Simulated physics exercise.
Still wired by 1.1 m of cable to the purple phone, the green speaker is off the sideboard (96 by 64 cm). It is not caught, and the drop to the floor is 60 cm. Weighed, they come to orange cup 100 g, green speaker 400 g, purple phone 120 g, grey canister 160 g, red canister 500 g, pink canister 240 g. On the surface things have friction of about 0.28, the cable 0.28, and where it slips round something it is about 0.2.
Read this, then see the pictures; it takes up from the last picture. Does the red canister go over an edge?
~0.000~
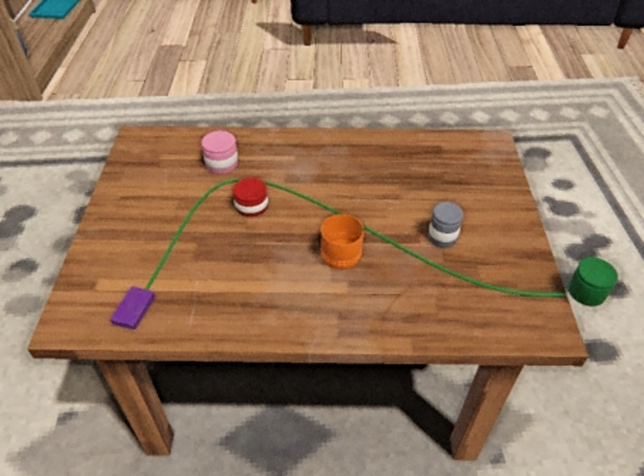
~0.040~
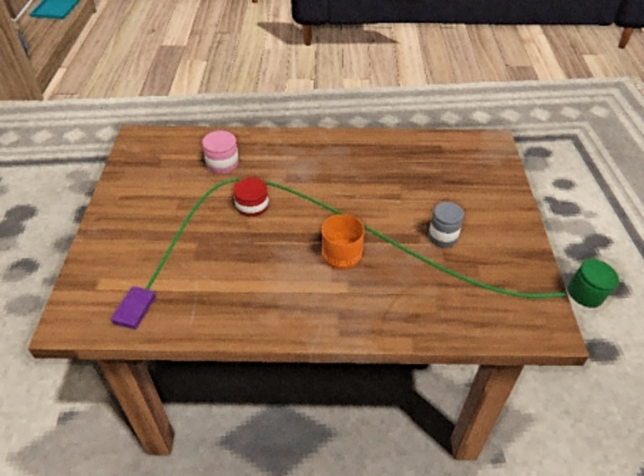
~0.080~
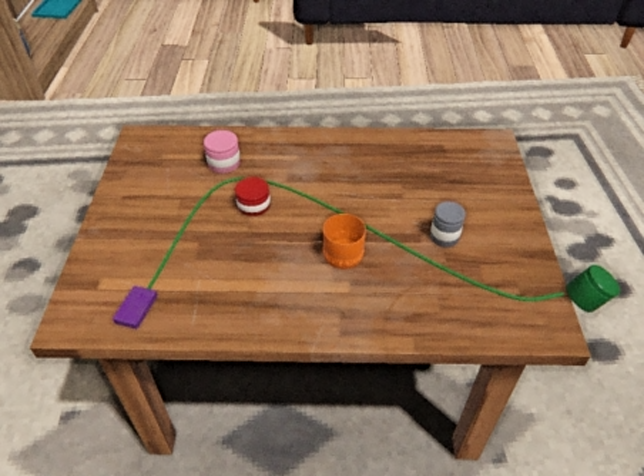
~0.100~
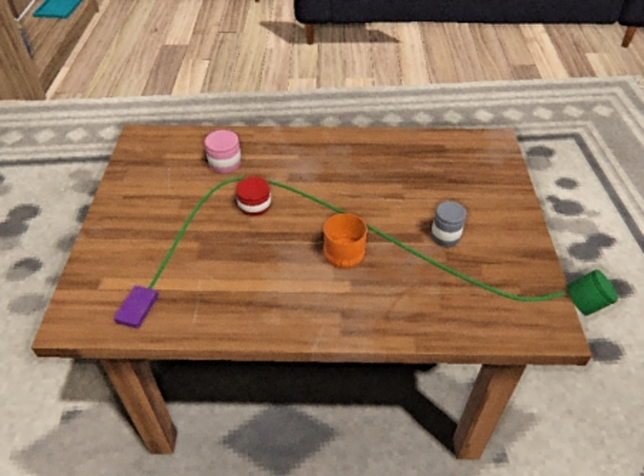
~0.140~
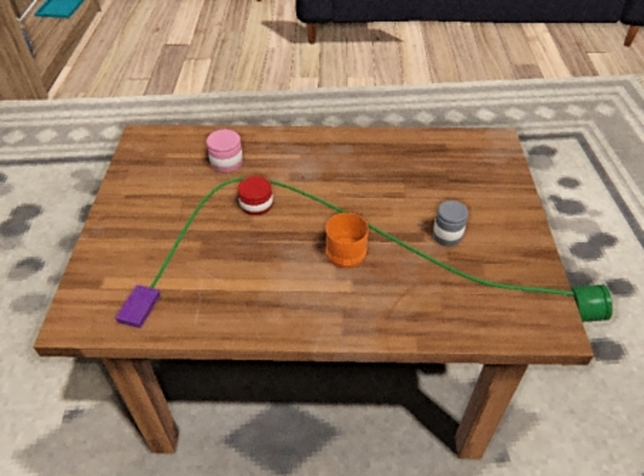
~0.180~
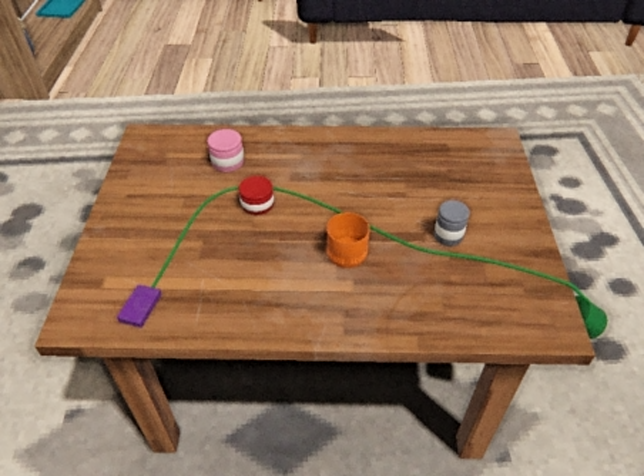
Observation: The red canister holds its perch.
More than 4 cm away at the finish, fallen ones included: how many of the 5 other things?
Total: 2.
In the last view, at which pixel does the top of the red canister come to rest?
Rest point, last frame: Approx. (270, 207).
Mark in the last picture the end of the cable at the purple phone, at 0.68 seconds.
Look around (338, 157) and you'll see it.
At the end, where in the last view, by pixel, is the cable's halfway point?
Halfway point, last view: Approx. (543, 255).
After 0.4 s, the cable's tail end at (241, 211); red canister 6 cm off its start, purple phone 25 cm off its start, green speaker over the edge.
After 0.7 s, the cable's tail end at (338, 157); red canister 7 cm off its start, purple phone 58 cm off its start, green speaker over the edge.
After 0.9 s, the cable's tail end at (425, 138); red canister 7 cm off its start at (270, 207), purple phone 80 cm off its start at (443, 132), green speaker over the edge.
After 1.2 s, the cable's tail end at (446, 139); red canister 7 cm off its start, purple phone 84 cm off its start, green speaker over the edge.
After 2.4 s, the cable's tail end at (446, 139); red canister 7 cm off its start at (270, 207), purple phone 84 cm off its start at (461, 130), green speaker over the edge.
